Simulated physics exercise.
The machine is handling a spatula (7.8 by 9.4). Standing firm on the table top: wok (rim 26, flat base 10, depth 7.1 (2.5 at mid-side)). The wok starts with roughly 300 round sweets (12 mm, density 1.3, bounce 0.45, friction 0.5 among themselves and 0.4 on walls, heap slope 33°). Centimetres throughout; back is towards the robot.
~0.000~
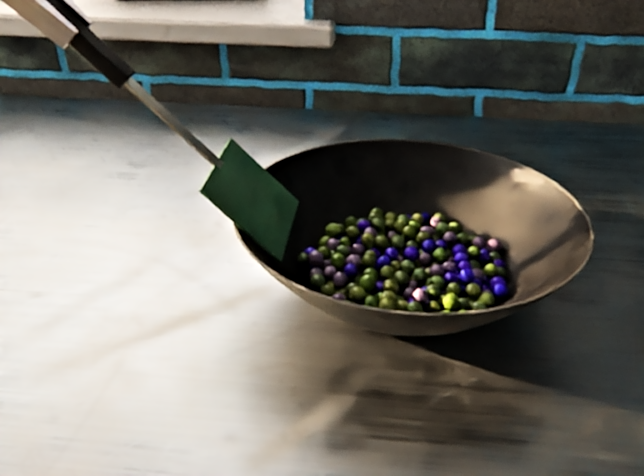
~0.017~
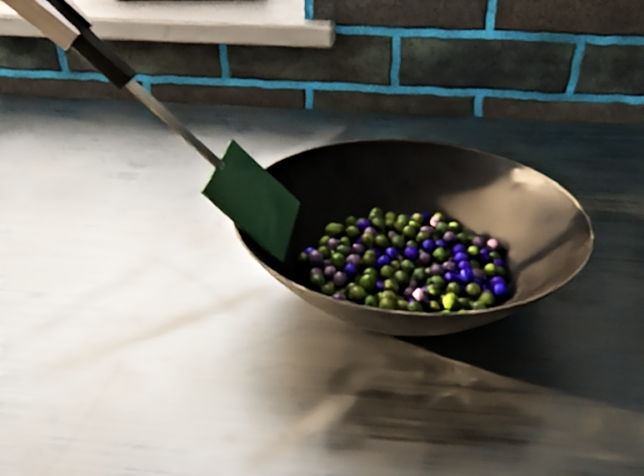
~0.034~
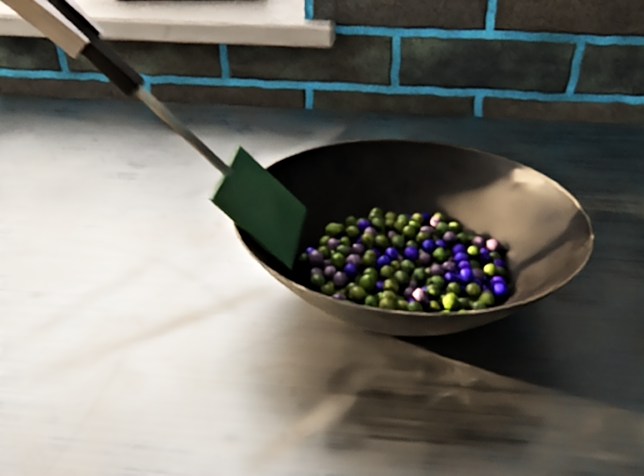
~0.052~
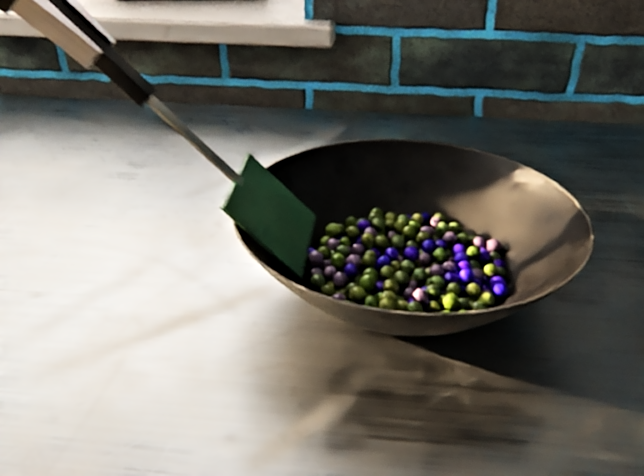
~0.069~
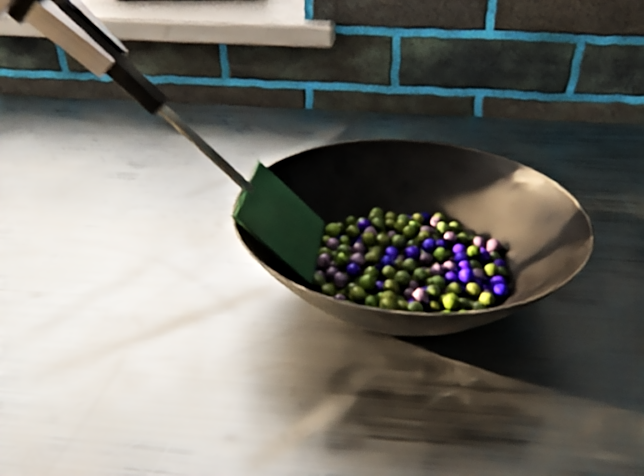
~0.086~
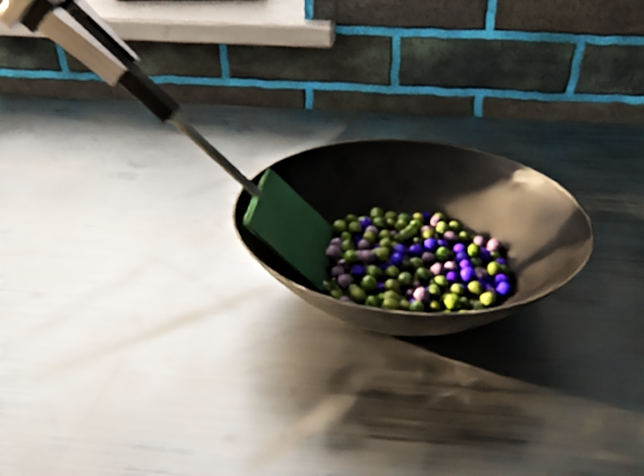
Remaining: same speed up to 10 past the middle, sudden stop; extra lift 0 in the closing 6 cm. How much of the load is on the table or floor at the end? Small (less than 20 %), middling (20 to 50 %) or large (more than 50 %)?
On the table or floor the share is middling, 20 to 50 %.
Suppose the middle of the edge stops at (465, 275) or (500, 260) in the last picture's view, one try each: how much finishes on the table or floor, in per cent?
Some 0 and 5 per cent.
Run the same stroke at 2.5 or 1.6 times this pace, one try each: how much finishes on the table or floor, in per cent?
About 60 and 50 per cent.
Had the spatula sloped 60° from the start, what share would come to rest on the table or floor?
In that case some 45 per cent.
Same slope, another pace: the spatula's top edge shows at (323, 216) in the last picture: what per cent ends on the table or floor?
Some 65 per cent.
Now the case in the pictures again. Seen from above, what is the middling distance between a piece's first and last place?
Roughly 10 cm.
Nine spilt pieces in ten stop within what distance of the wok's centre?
Some 30 cm.
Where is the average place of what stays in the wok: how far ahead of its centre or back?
Roughly 4.0 cm ahead.
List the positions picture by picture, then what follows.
The first frame shows spatula top edge at (216, 162), sloping 45°; upper third of the load around (410, 258), from x 305 to 500, top at y 215; 300 in the wok.
The second frame shows spatula top edge at (218, 164), sloping 45°; upper third of the load around (410, 258), from x 305 to 500, top at y 215.
The third frame shows spatula top edge at (225, 170), sloping 45°; upper third of the load around (410, 258), from x 305 to 500, top at y 215.
The fourth frame shows spatula top edge at (236, 179), sloping 45°; upper third of the load around (410, 258), from x 305 to 500, top at y 215.
The fifth frame shows spatula top edge at (247, 187), sloping 45°; upper third of the load around (410, 259), from x 305 to 500, top at y 215.
The sixth frame shows spatula top edge at (257, 194), sloping 45°; upper third of the load around (405, 256), from x 305 to 505, top at y 215; 300 in the wok.
After 0.22 s, sloping 45°, highest piece 5 above the table; 300 in the wok.
After 0.35 s, sloping 45°, highest piece 8 above the table; 300 in the wok.
After 0.62 s, sloping 45°, highest piece 8 above the table; 201 in the wok, 88 on the table or floor, 11 on the blade or in flight.
After 1.67 s, sloping 45°, highest piece 8 above the table; 201 in the wok, 99 on the table or floor.
At rest, 201 in the wok, 99 on the table or floor. That is 33 % on the table or floor.
